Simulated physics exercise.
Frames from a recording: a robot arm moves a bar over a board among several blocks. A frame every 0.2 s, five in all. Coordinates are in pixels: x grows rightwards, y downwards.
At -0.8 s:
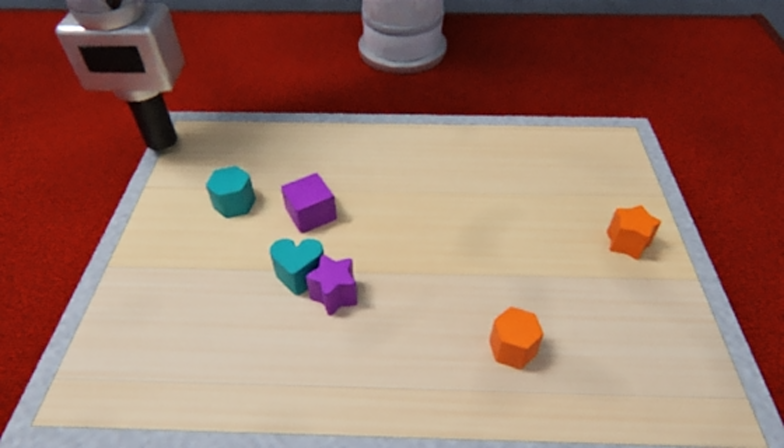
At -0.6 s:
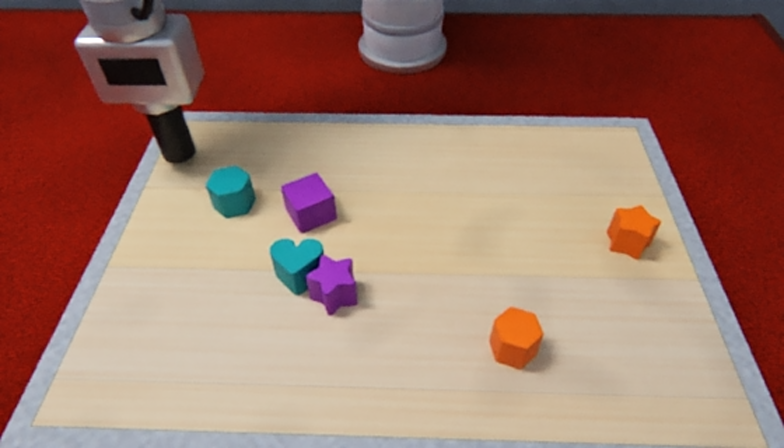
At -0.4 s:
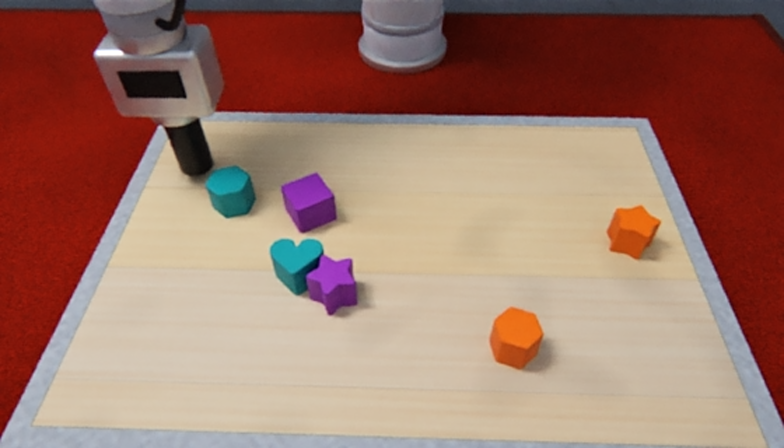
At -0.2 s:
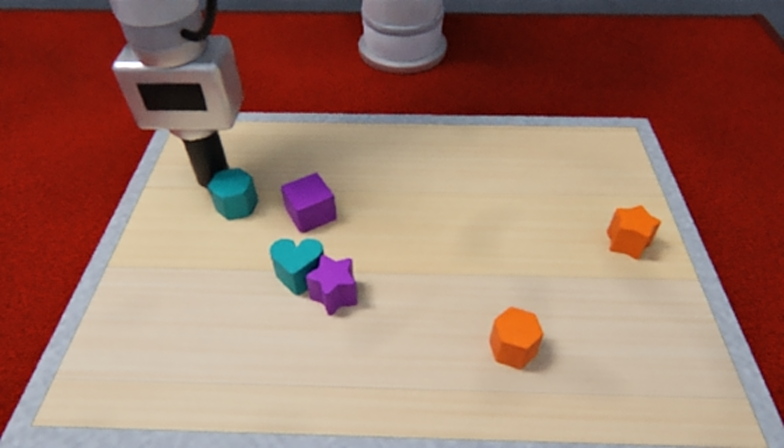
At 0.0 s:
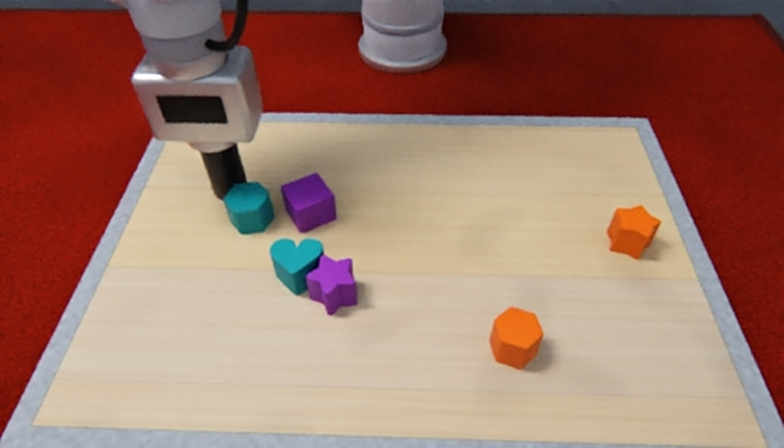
A robot arm moves its dark bar diagonally down and to the right over a light wooden board, reaches the turquoise hexagonal block and pushes it slightly toward the purple square piece, while the other blocks stay still.
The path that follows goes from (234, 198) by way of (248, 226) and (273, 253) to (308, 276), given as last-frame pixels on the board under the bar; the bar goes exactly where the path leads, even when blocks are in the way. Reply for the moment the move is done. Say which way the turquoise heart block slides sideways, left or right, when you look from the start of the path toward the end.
Rightward.
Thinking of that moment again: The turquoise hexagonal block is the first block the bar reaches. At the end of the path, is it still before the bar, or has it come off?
My guess is it keeps its place ahead of the bar.
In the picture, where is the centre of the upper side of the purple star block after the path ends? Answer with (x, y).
It ends at (375, 292).
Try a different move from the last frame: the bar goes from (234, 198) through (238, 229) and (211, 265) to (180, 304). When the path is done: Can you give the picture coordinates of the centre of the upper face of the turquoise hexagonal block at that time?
That would be at about pixel (263, 222).
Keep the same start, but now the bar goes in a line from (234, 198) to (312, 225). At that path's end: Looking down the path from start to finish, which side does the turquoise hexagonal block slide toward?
Facing from start to end, it shifts right.
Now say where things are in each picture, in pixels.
The first frame shows lower end of the bar (162, 141), tops of blocks, turquoise hexagonal block (227, 180), turquoise heart block (296, 252), purple square piece (307, 191), purple star block (332, 273).
The second frame shows bar (179, 153), blocks as before.
The third frame shows bar (197, 165), blocks as before.
The fourth frame shows bar (214, 177), turquoise hexagonal block (230, 182).
The fifth frame shows bar (231, 189), turquoise hexagonal block (246, 196), turquoise heart block (296, 252), purple square piece (307, 191), purple star block (332, 273).
The first path, step by step. One third of the way, bar (246, 218); turquoise hexagonal block (270, 222), turned 20° anticlockwise.
Two thirds of the way, bar (271, 246); turquoise hexagonal block (293, 255); turquoise heart block (319, 280), turned 35° anticlockwise; purple star block (361, 286), turned 15° anticlockwise.
At the end, bar (306, 268); turquoise hexagonal block (319, 286), turned 25° clockwise; turquoise heart block (336, 319), turned 35° anticlockwise; purple square piece not moved; purple star block (375, 292), turned 60° anticlockwise.
